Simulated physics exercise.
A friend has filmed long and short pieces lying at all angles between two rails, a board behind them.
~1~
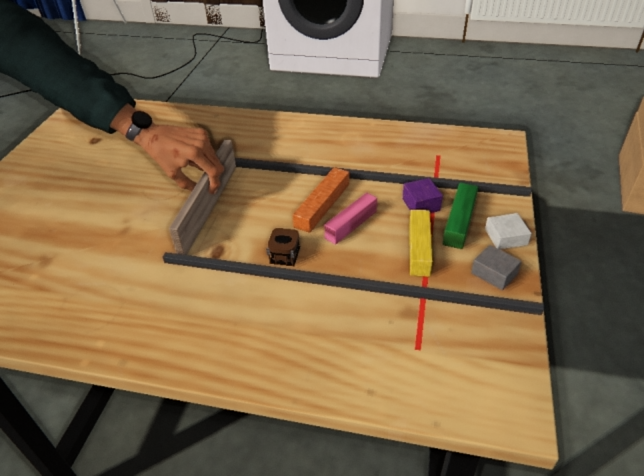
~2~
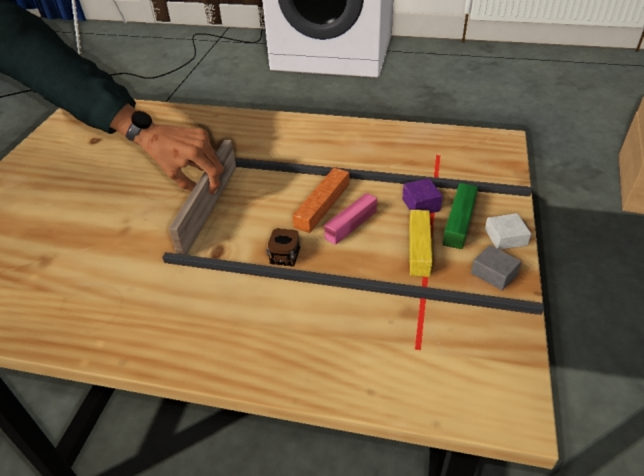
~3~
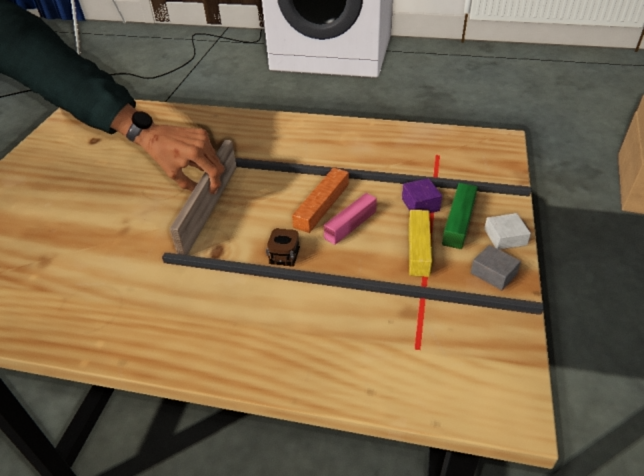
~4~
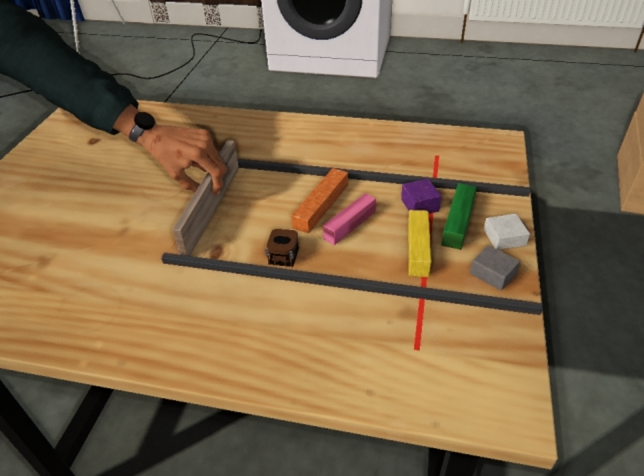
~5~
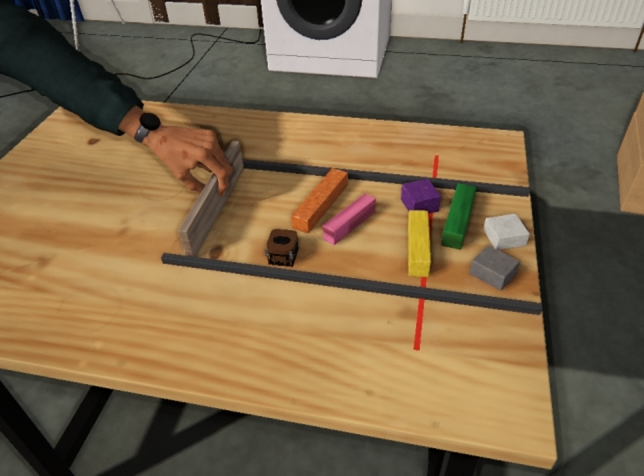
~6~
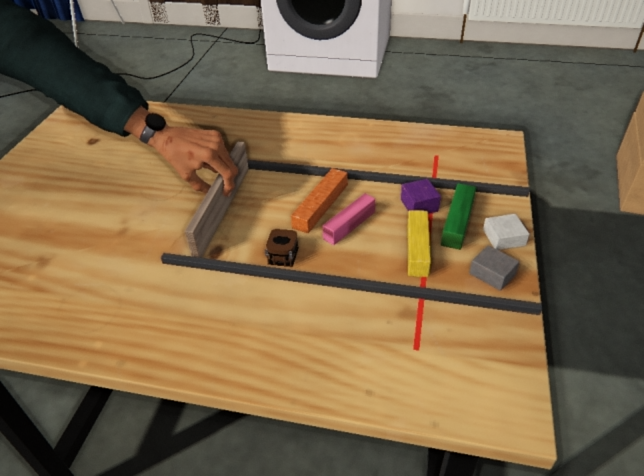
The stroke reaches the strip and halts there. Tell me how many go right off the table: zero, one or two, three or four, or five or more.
The push clears off nothing whatsoever.
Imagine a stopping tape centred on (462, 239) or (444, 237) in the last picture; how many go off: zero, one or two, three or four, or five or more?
The counts, in order, are one or two and either one or two.
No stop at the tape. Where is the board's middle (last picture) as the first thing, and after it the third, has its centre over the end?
At (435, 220) for the first, at (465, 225) for the third.
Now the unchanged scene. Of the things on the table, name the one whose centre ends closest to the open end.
White block.
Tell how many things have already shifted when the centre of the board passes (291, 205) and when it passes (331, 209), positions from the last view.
The first number is 1, the next one 3.
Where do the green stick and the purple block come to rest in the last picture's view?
Around (501, 221), then around (472, 201).
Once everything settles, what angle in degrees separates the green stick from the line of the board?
About 10°.
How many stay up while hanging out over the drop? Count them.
Things overhanging at the end: 1.
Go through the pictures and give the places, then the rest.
In the first frame, white block (508, 231); grey block (496, 267); green stick (461, 215); board (206, 194); tape (430, 235).
In the second frame, grey block (496, 267); orange bar (322, 199).
In the third frame, green stick (461, 215); board (207, 195).
In the fourth frame, white block (506, 231); brown case (283, 248).
In the fifth frame, grey block (494, 268); yellow bar (419, 243).
In the sixth frame, white block (506, 232); grey block (494, 268); green stick (459, 215); board (220, 197); tape (428, 235).
Soon after, none off yet; white block at rest near (506, 232); grey block at rest near (494, 268); green stick at rest near (459, 215).
Then, none off yet; white block at rest near (506, 232); grey block at rest near (494, 268); green stick moved a little near (471, 217).
At rest, the number that fall off is zero.
